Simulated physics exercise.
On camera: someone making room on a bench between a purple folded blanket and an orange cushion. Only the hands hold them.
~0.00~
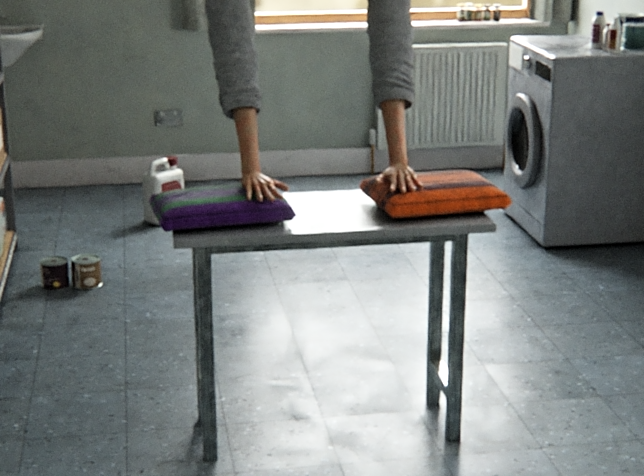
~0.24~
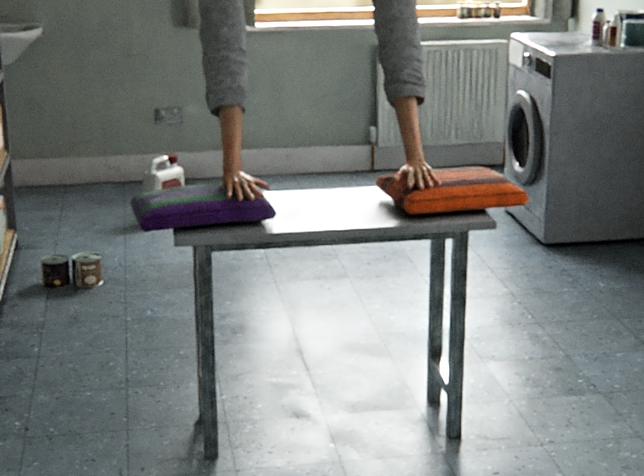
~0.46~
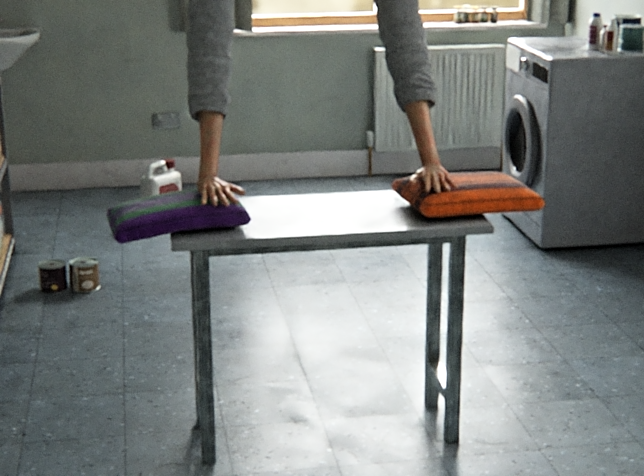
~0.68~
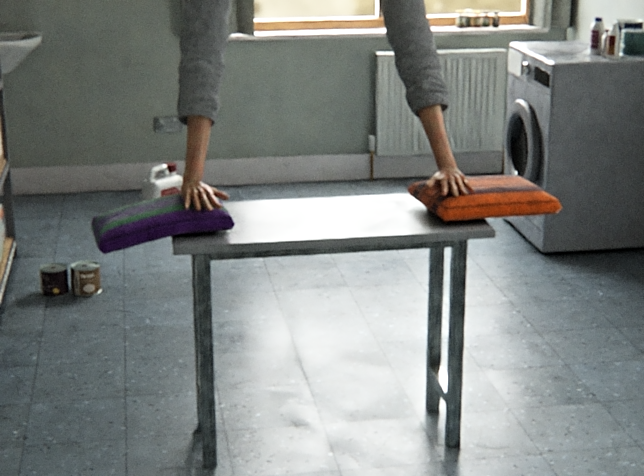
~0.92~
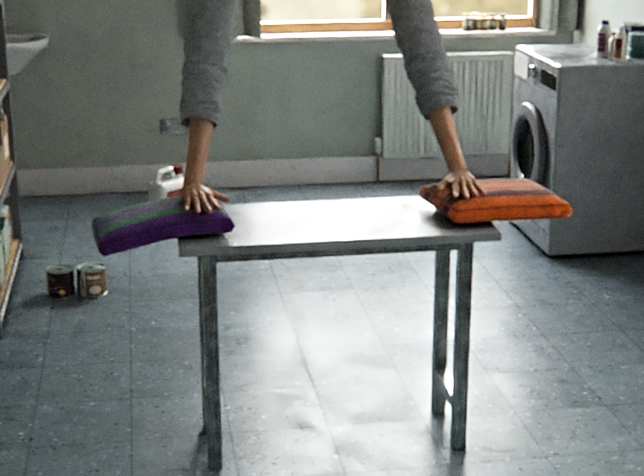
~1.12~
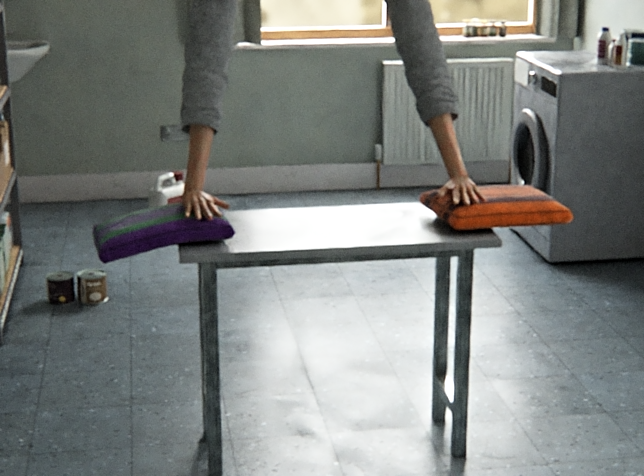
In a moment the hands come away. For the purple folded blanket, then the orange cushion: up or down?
Outcome: The purple folded blanket tips over and falls, the orange cushion goes down.
Around 1.38 s, folded blanket tipping outwards near (162, 241); cushion tipping outwards near (499, 223).
Around 1.60 s, folded blanket falling near (157, 308); cushion falling near (507, 327).
Around 1.82 s, folded blanket on the floor near (149, 446); cushion on the floor near (529, 407).
Finally, folded blanket on the floor near (127, 427); cushion on the floor near (543, 412). The purple folded blanket goes down and the orange cushion slumps off the end.
